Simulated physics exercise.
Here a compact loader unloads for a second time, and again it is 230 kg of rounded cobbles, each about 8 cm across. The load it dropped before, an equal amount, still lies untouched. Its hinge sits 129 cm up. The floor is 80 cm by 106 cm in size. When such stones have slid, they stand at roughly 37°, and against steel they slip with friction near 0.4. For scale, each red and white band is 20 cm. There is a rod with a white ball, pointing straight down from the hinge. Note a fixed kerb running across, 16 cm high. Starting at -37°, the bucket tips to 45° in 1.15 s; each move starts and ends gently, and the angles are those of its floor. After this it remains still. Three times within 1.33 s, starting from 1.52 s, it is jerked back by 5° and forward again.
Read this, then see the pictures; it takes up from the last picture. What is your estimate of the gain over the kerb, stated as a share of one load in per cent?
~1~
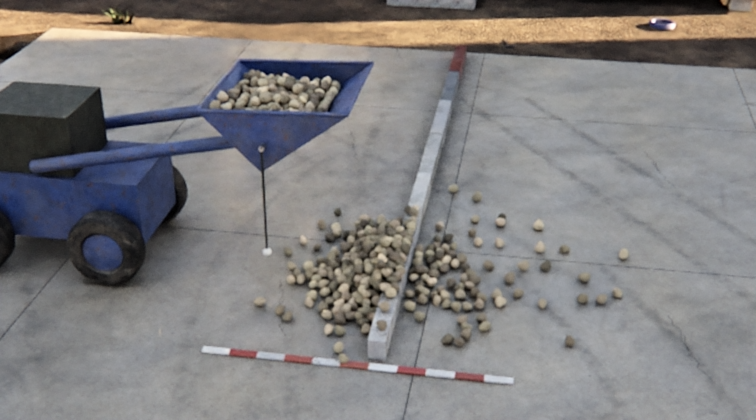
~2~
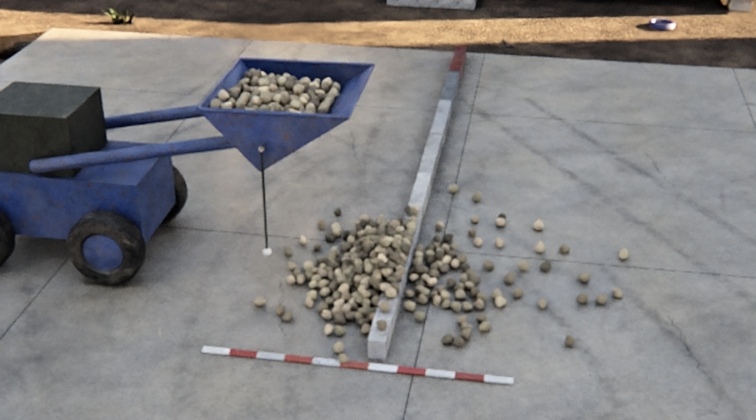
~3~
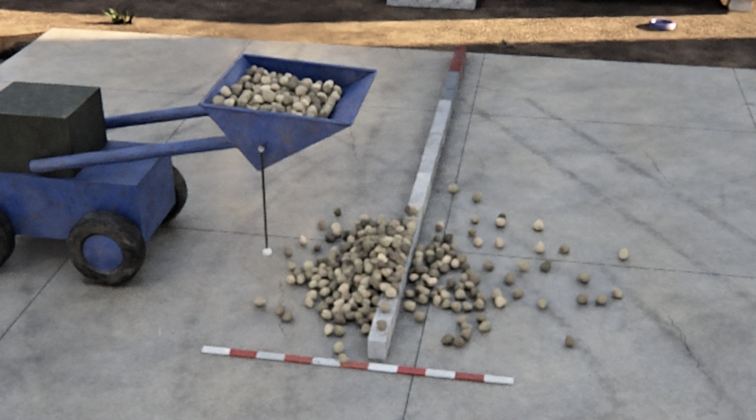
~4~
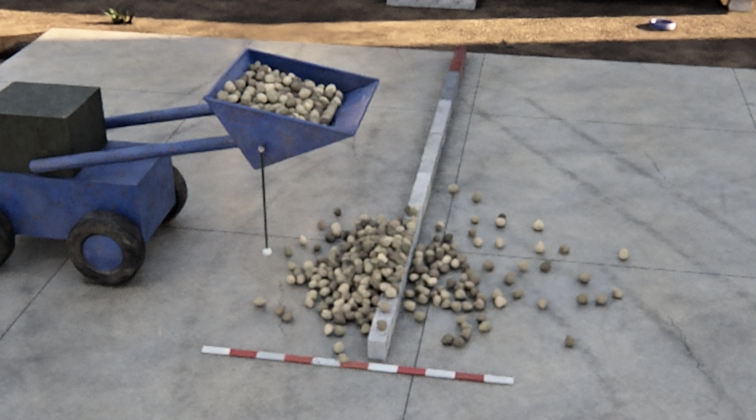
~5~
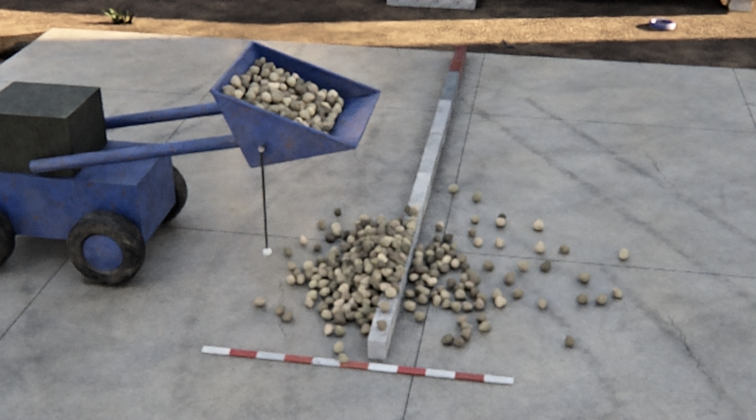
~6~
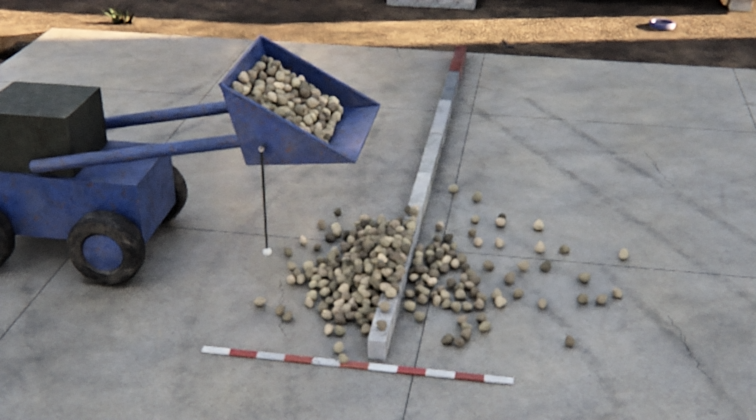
My estimate is 30 per cent of one load.
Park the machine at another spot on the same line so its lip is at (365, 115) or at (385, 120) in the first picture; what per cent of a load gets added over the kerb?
About 50 per cent for the first, 80 per cent for the second.
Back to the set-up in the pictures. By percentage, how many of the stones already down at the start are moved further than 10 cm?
Roughly 15 percent.
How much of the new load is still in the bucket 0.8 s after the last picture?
About 40 percent.
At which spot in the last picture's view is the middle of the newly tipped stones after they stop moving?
Around (371, 259).
Then, 0.4 s after the last picture the floor is at 32°; in per cent of one load, 100 in the bucket, 76 on this side of the kerb, 25 over the kerb; the foremost stones are at (586, 283).
Then, 0.8 s after the last picture the floor is at 45°; in per cent of one load, 42 in the bucket, 133 on this side of the kerb, 25 over the kerb; the foremost stones are at (586, 283).
Then, 2.8 s after the last picture the floor is at 45°; in per cent of one load, 0 in the bucket, 145 on this side of the kerb, 55 over the kerb; the foremost stones are at (601, 293).
Then, 5.3 s after the last picture the floor is at 45°; in per cent of one load, 0 in the bucket, 145 on this side of the kerb, 55 over the kerb; the foremost stones are at (601, 293). Net gain over the kerb, 30.
